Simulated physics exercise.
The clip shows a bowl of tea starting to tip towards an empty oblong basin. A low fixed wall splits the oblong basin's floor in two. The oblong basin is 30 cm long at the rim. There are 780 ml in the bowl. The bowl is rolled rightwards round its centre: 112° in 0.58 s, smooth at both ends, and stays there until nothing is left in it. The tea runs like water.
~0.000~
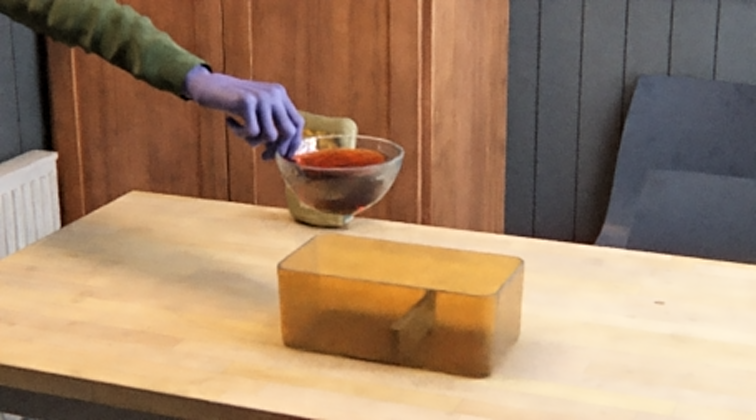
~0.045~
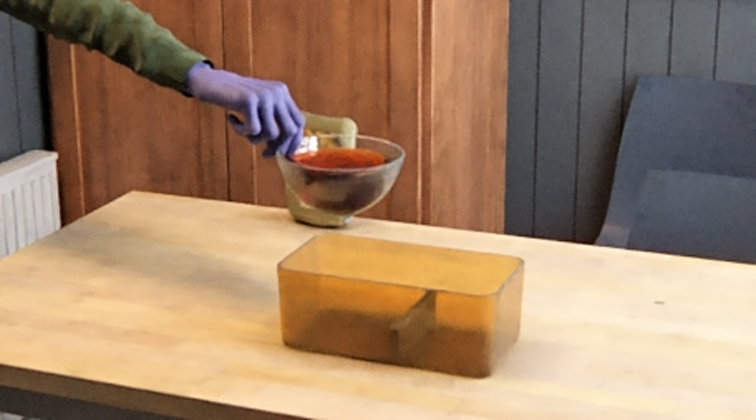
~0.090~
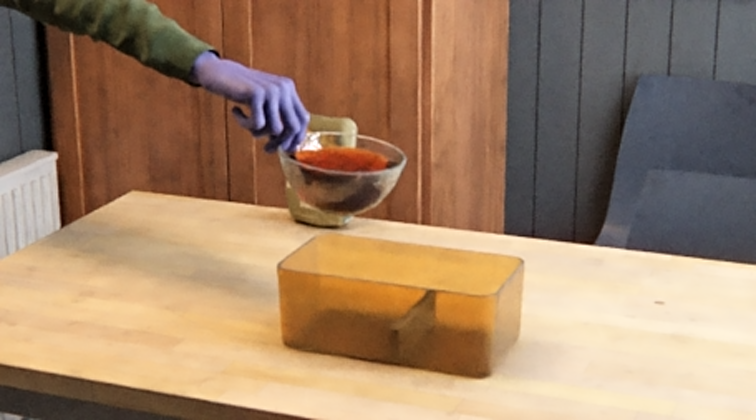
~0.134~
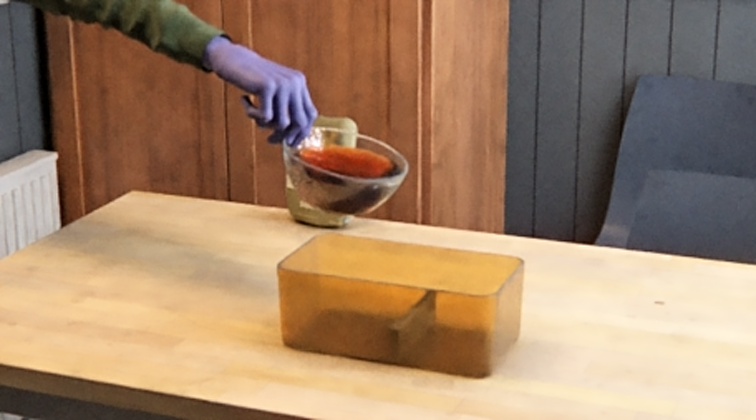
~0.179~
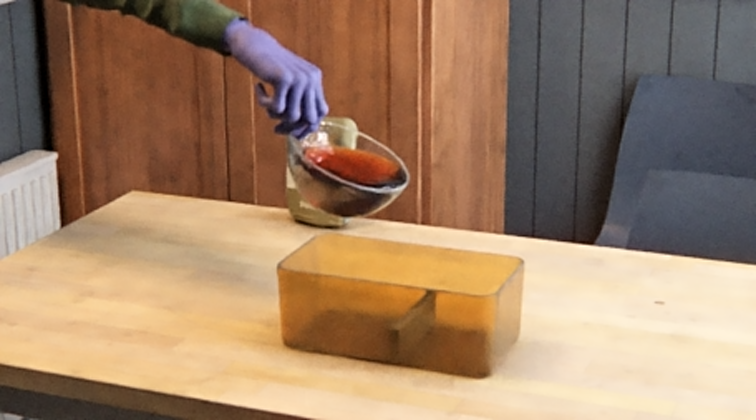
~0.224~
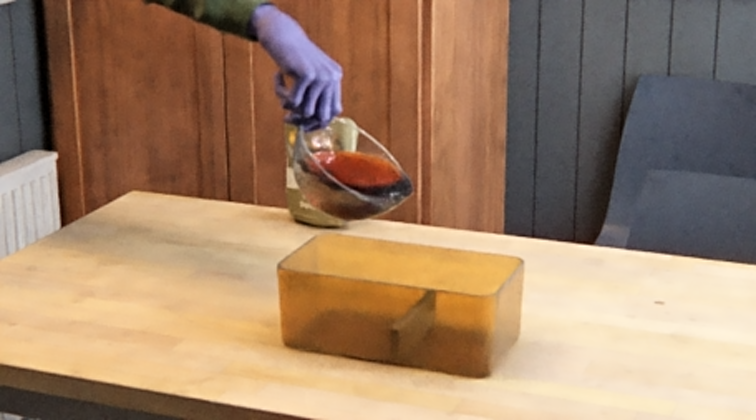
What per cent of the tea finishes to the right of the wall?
About 52 per cent.
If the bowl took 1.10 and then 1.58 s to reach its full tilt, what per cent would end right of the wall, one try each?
First 75, then 80 per cent.
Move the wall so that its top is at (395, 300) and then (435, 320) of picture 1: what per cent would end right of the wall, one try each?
First 70, then 35 per cent.
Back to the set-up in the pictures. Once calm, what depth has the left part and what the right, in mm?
Left about 14 mm, right about 22 mm.
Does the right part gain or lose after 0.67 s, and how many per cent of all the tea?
It goes up by about 10.
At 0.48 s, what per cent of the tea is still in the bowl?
Some 4 per cent.
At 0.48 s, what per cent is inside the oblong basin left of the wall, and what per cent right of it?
Left about 26, right about 58.
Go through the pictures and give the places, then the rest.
In the first frame, it leans 0°; its right rim is at (399, 160); the tea meets the walls at (288, 157) and (396, 168); the oblong basin's rim runs from (298, 251) to (510, 279); the wall's top is at (415, 310).
In the second frame, it leans 2°; its right rim is at (399, 162); the tea meets the walls at (289, 156) and (396, 170).
In the third frame, it leans 7°; its right rim is at (401, 167); the tea meets the walls at (291, 153) and (398, 173).
In the fourth frame, it leans 14°; its right rim is at (403, 176); the tea meets the walls at (294, 151) and (401, 176).
In the fifth frame, it leans 24°; its right rim is at (403, 188); the tea meets the walls at (298, 152) and (403, 180); 1 per cent is over the edge.
In the sixth frame, it leans 36°; its right rim is at (401, 201); the tea meets the walls at (303, 157) and (391, 183); 7 per cent is over the edge.
Then, 0.48 s in, the tilt is 104° and 4 per cent is still to pour, 26 is left of the wall and 58 right of it.
Then, 0.67 s in, the tilt is 112° and 0 per cent is still to pour, 37 is left of the wall and 43 right of it.
Then, 0.87 s in, the tilt is 112° and 1 per cent is still to pour, 40 is left of the wall and 54 right of it.
Then, 1.08 s in, the tilt is 112° and 0 per cent is still to pour, 44 is left of the wall and 52 right of it.
Finally, 44 per cent lies left of the wall, 52 right of it and 4 outside.
